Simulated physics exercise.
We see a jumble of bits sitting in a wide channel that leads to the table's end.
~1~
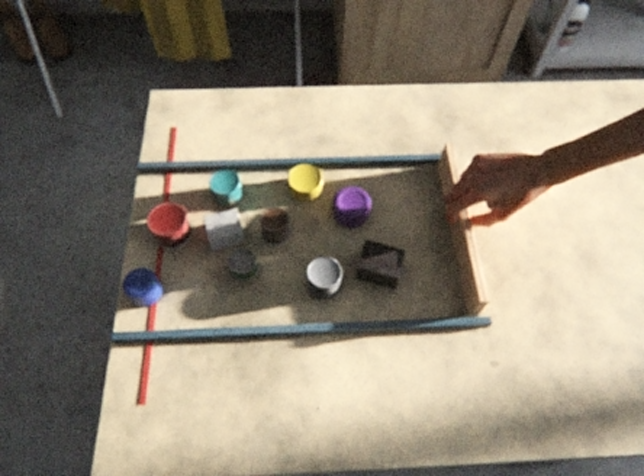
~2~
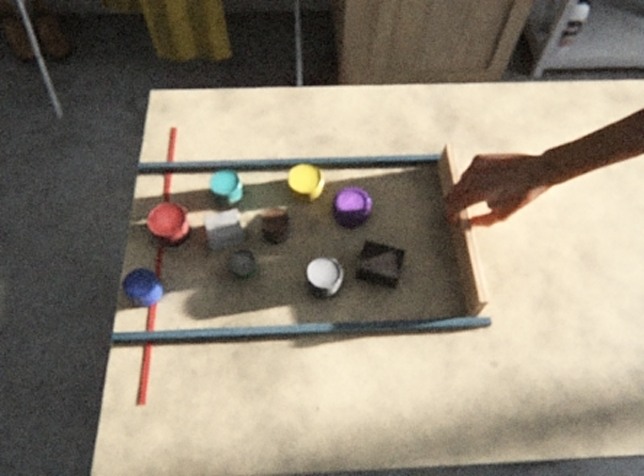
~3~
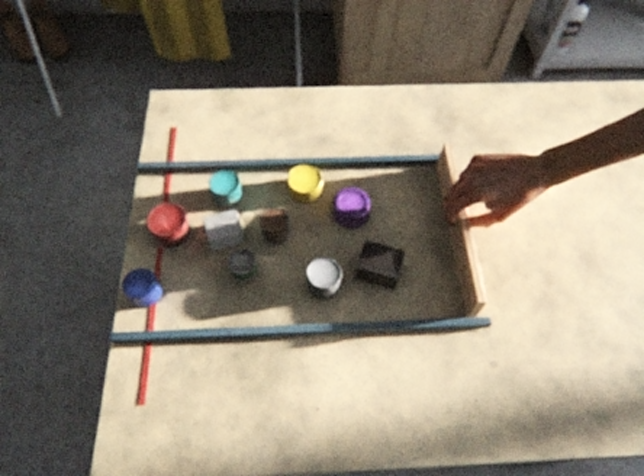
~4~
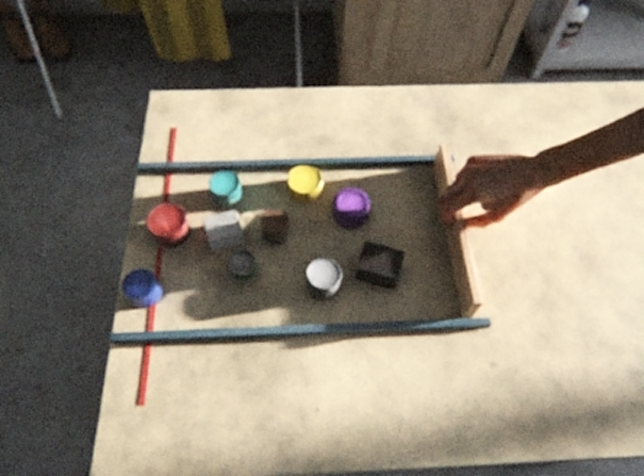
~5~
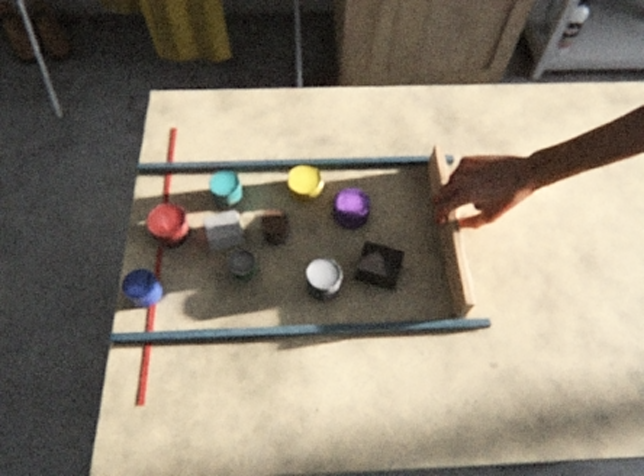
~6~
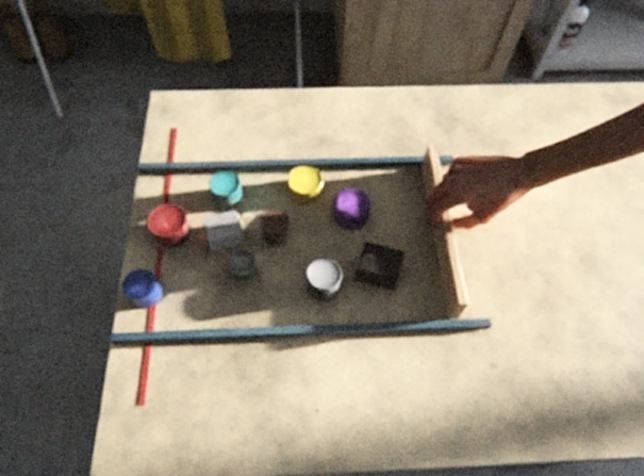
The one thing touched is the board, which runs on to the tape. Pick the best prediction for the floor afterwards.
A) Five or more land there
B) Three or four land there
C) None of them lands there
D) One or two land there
The answer is A.
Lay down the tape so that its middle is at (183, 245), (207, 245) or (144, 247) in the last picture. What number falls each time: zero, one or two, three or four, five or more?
Place by place: 1 or 2, then just one or two, then at least five.
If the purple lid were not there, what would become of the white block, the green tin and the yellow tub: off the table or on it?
White block down; green tin down; yellow tub still up.
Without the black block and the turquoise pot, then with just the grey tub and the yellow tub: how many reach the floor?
The first try gives 3, the second gives 4.
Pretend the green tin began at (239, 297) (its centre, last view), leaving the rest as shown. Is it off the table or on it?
From that start the object is safe.
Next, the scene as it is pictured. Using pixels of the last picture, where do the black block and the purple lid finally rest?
I'd say approximately (132, 280) and then (143, 215).
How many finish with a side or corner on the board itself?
Number: 4.
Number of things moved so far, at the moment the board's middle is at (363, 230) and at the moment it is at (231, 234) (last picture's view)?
3 and 10.
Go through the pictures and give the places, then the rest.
Blue lid (143, 288); red tin (170, 226); white block (224, 230); board (460, 225); tape (161, 245), in the first frame.
Red tin (170, 226); turquoise pot (227, 189), in the second frame.
White block (224, 230); yellow tub (305, 184), in the third frame.
Blue lid (142, 288); board (455, 226), in the fourth frame.
Red tin (170, 227); green tin (243, 266), in the fifth frame.
Blue lid (143, 288); red tin (170, 227); white block (224, 231); board (442, 227); tape (161, 246), in the sixth frame.
Soon after, none off yet; blue lid at rest near (143, 288); red tin at rest near (170, 227); white block at rest near (224, 231).
After that, none off yet; blue lid at rest near (143, 288); red tin moving near (163, 228); white block displaced a little near (204, 234).
In the end, the number that fall off is five or more; gone, grey tub, green tin, turquoise pot, white block, red tin and blue lid.
